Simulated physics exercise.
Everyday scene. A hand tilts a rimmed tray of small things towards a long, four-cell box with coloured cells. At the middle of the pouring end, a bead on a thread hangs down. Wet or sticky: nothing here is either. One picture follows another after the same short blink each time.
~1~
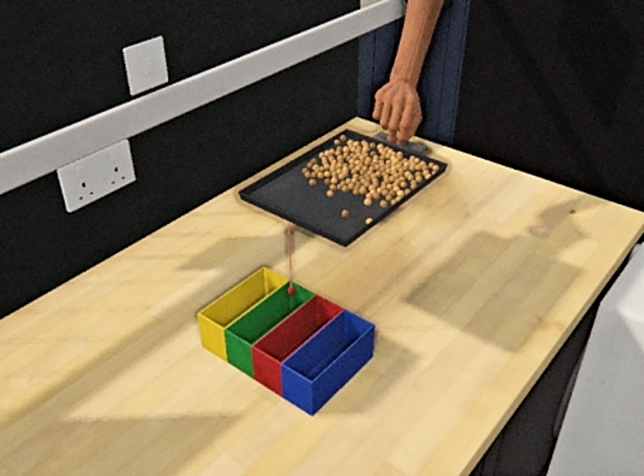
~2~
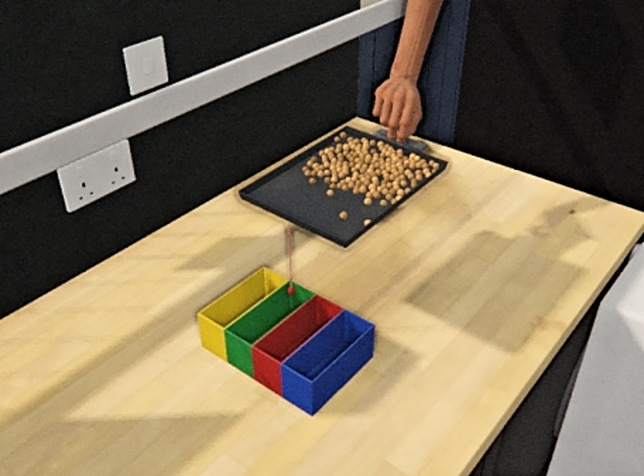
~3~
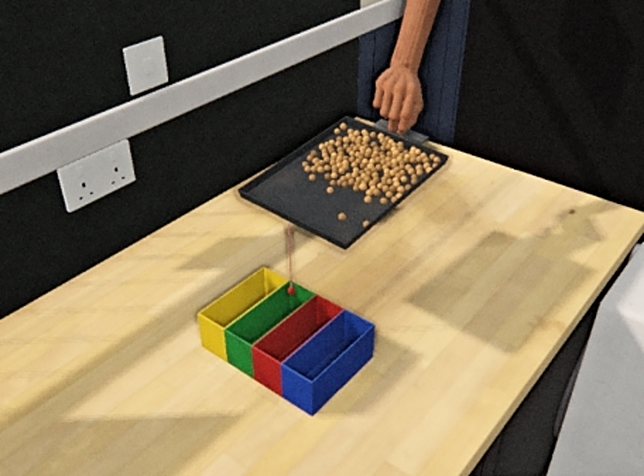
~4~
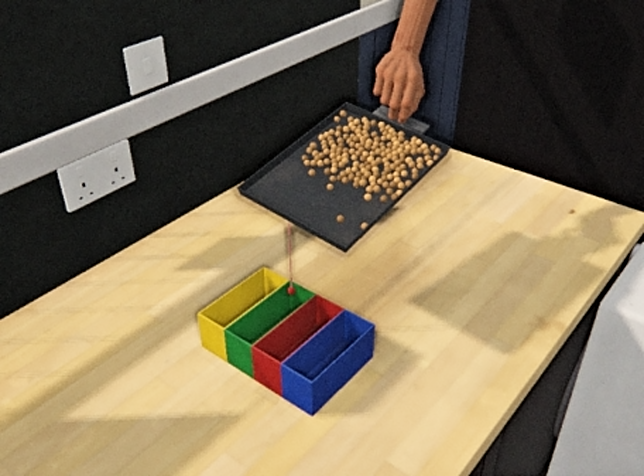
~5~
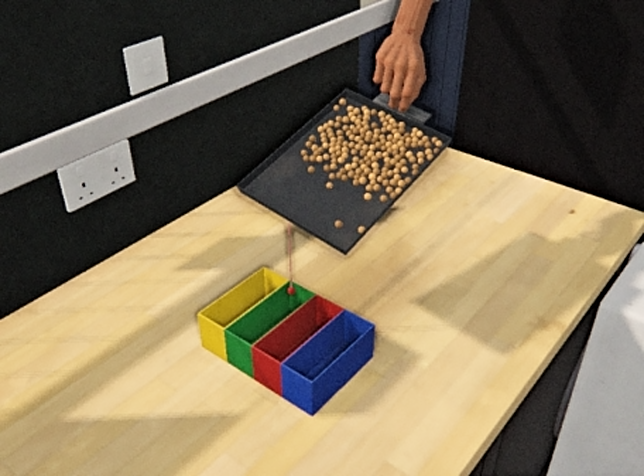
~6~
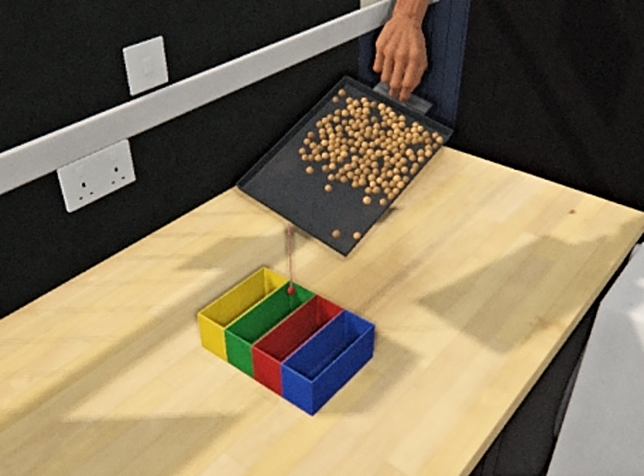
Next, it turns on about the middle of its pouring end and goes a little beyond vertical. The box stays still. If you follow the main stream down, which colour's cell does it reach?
It reaches the blue cell.
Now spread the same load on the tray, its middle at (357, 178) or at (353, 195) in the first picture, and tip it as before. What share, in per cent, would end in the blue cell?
About 70 % and 70 %.
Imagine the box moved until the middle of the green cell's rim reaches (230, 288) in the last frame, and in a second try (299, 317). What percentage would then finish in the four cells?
You'd see around 0 per cent and then around 80 per cent.
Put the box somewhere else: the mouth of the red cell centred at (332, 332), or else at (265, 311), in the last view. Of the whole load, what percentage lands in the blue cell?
20, then 10 %.
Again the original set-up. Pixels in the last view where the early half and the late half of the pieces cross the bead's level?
I'd say close to (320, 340) at first and close to (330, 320) later on.
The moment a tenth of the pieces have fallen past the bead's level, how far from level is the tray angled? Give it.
The tilt is near 65° by then.
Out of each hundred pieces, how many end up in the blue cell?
Roughly 60 %.
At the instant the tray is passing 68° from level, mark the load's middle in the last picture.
Look close to (330, 278) in the last picture.
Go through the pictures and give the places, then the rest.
The first picture shows corners of the pouring end (241, 191) and (346, 239), level; middle of the load (372, 169), round wooden beads; bead on its thread (292, 291); yellow cell (213, 335); green cell (239, 351); red cell (267, 368); blue cell (297, 387).
The second picture shows corners of the pouring end (241, 191) and (346, 239), level; middle of the load (372, 167).
The third picture shows corners of the pouring end (240, 189) and (346, 242), tipped barely, lowest at the right corner; middle of the load (372, 162).
The fourth picture shows corners of the pouring end (240, 187) and (346, 245), tipped a little, lowest at the right corner; middle of the load (373, 154).
The fifth picture shows corners of the pouring end (239, 185) and (345, 249), tipped clearly, lowest at the right corner; middle of the load (373, 148).
The sixth picture shows corners of the pouring end (239, 184) and (345, 252), tipped clearly, lowest at the right corner; middle of the load (372, 145), every one on the move; yellow cell (213, 335); green cell (239, 351); red cell (267, 368); blue cell (297, 387).
Just after the last frame, tray tipped steeply; roughly a third on the tray; about a tenth in the blue cell; just a few in the red cell; roughly half falling or outside the box.
A moment on, tray tipped past a quarter turn; just a few on the tray; roughly half in the blue cell; roughly a quarter in the red cell; just a few in the green cell; just a few in the yellow cell; roughly a quarter falling or outside the box.
Further on, tray tipped past a quarter turn; roughly two thirds in the blue cell; roughly a quarter in the red cell; just a few in the green cell; just a few in the yellow cell; roughly a quarter falling or outside the box.
When it is over, tray tipped past a quarter turn; roughly two thirds in the blue cell; roughly a quarter in the red cell; just a few in the green cell; just a few in the yellow cell; roughly a quarter outside the box.
